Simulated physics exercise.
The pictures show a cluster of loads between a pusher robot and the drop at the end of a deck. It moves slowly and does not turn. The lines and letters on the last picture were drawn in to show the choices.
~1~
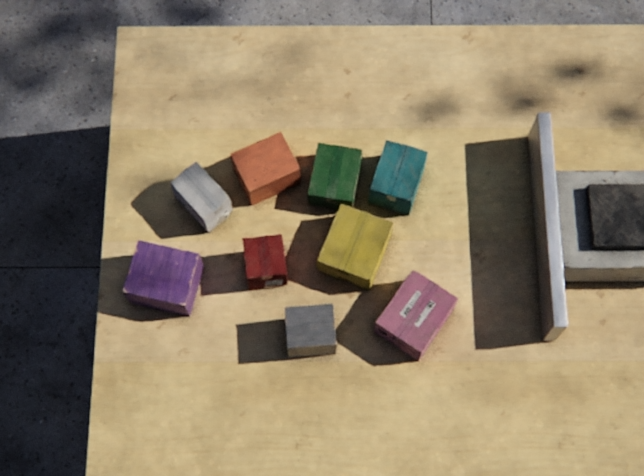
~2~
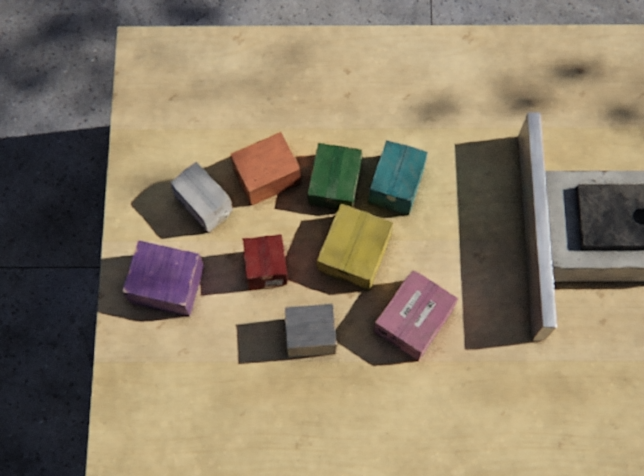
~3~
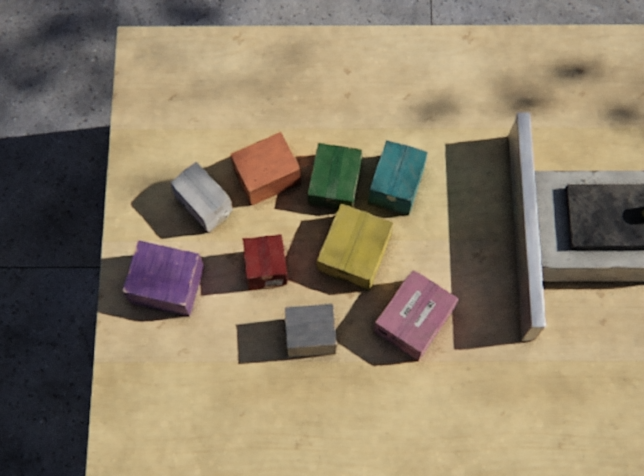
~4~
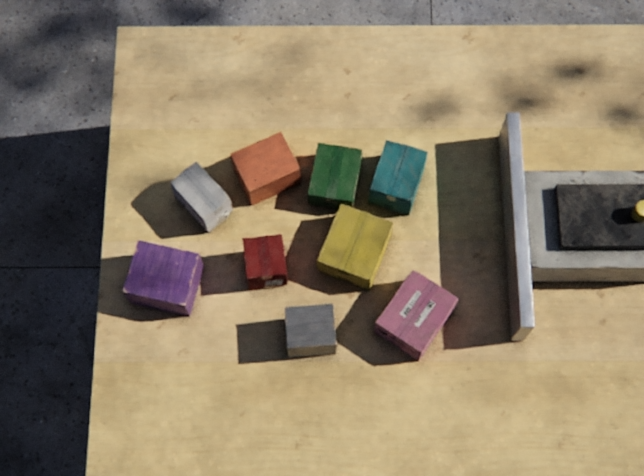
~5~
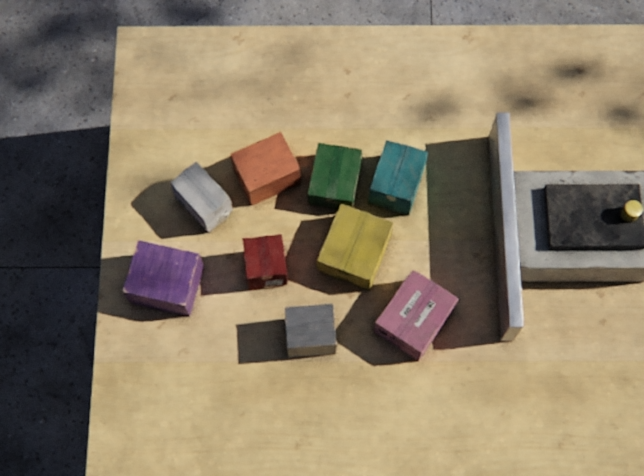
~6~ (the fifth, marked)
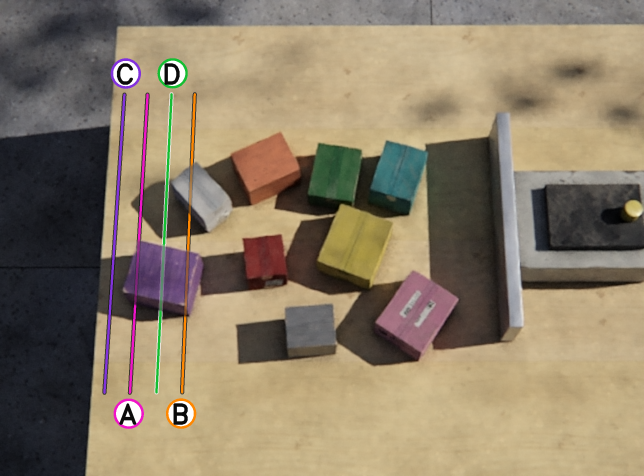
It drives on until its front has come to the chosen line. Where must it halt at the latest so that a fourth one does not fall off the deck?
No farther than B.
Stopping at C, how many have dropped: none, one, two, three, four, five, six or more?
Six or more.
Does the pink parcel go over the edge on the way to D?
No.
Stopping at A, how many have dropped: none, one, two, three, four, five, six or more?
In all, six or more.
On the marked copy, A at (139, 236); B at (189, 236); C at (115, 236); D at (164, 236).
Following B. Soon after the start, robot (472, 216); pink parcel (360, 332); orange crate (259, 168).
Later, robot (354, 217); purple crate (141, 282); orange crate (156, 159).
In the end, robot (266, 217); orange crate over the edge; purple crate over the edge; three fallen.
As for the rest, A drops six; C drops nine; D drops six.
